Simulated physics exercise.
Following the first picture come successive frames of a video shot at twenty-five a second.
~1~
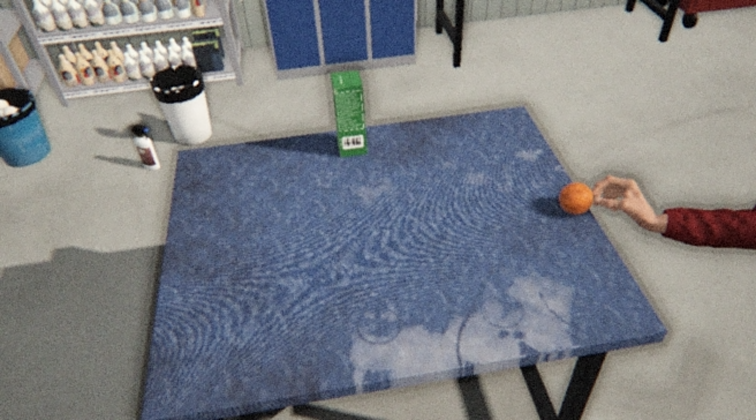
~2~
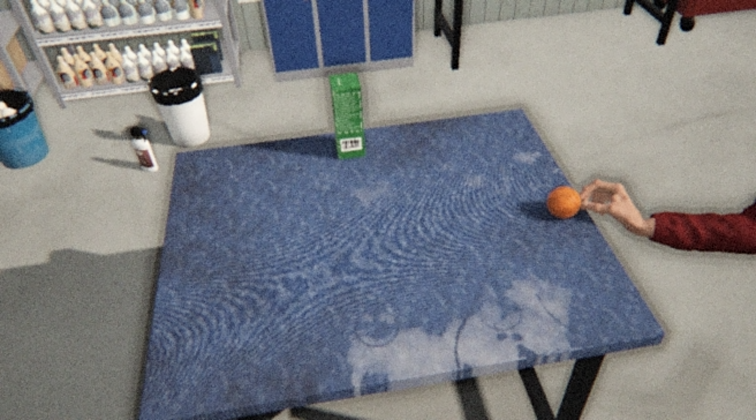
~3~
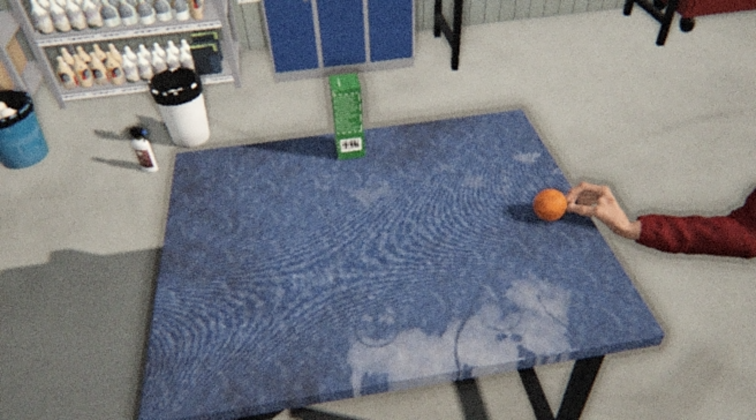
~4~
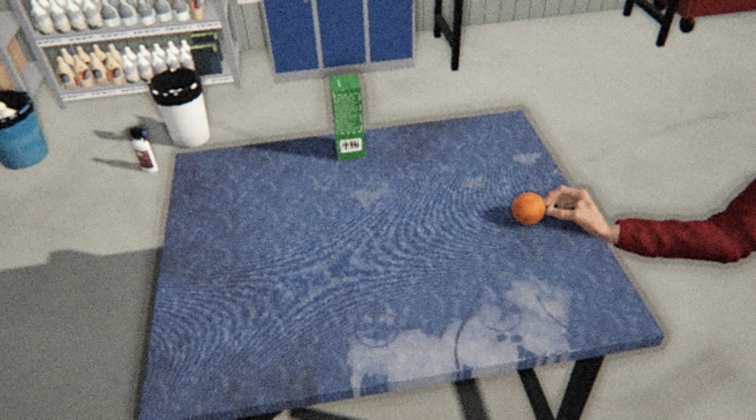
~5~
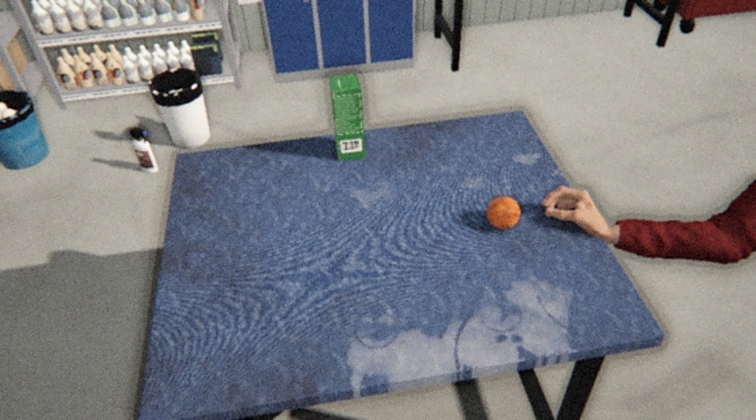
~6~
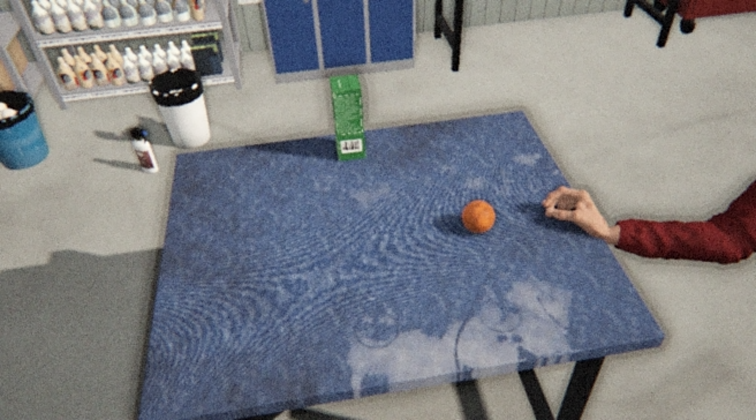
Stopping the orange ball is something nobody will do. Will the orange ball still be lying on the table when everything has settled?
No: Overboard.
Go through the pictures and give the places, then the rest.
Under the hand; orange ball (576, 199), in the first frame.
Under the hand; orange ball (564, 203), in the second frame.
Under the hand; orange ball (550, 205), in the third frame.
Orange ball (529, 209), in the fourth frame.
Orange ball (503, 213) shifted about its own width, in the fifth frame.
Orange ball (478, 217) shifted well along, in the sixth frame.
Then, 0.30 s on from there, orange ball shifted well along near (292, 243).
Then, 0.60 s on from there, orange ball now off the table.
Then, 0.90 s on from there, things are still on the move.
In the end, off the table, orange ball.
